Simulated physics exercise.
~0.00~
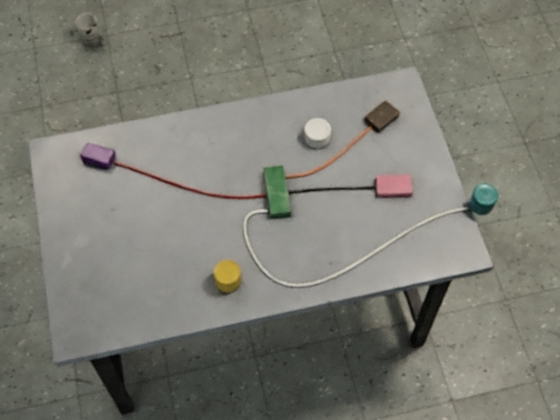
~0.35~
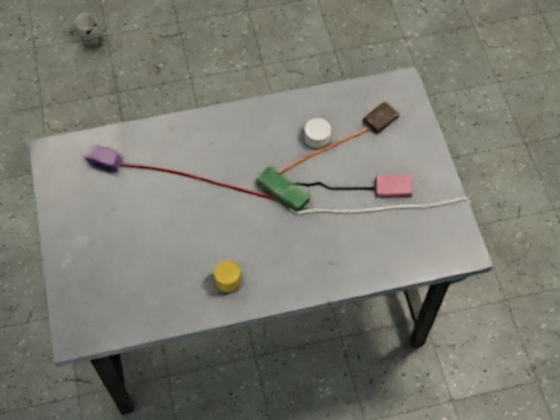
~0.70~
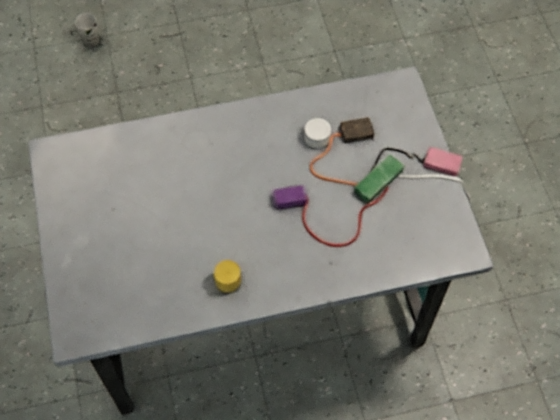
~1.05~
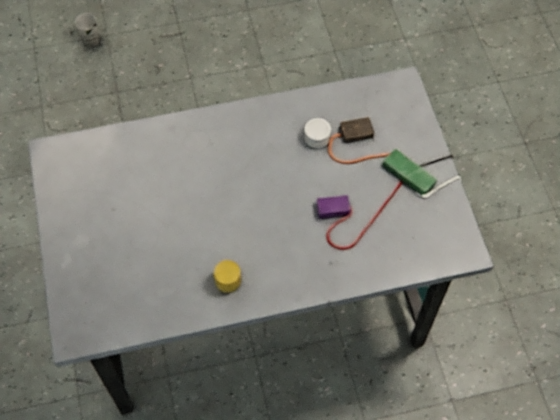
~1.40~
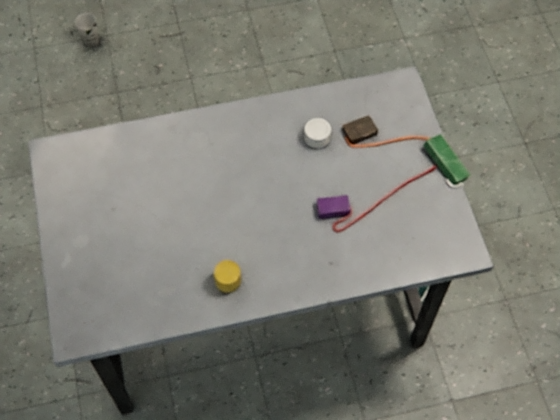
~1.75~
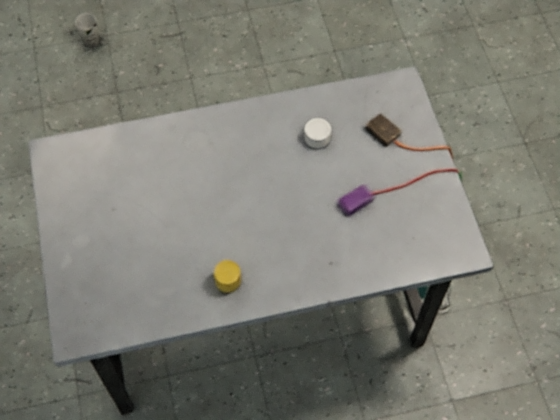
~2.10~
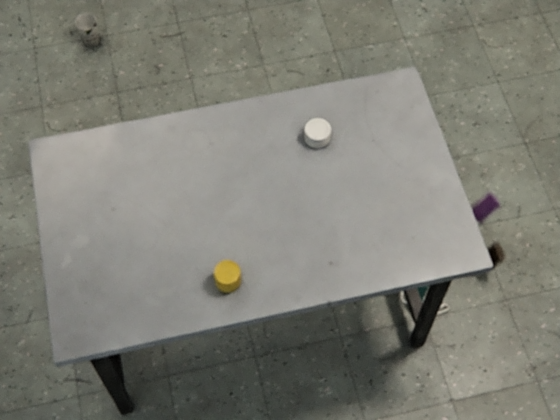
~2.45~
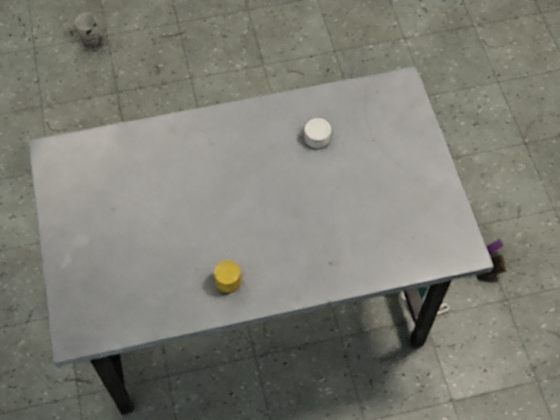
A falling teal object drags the green block and its corded blocks off the table's right side.
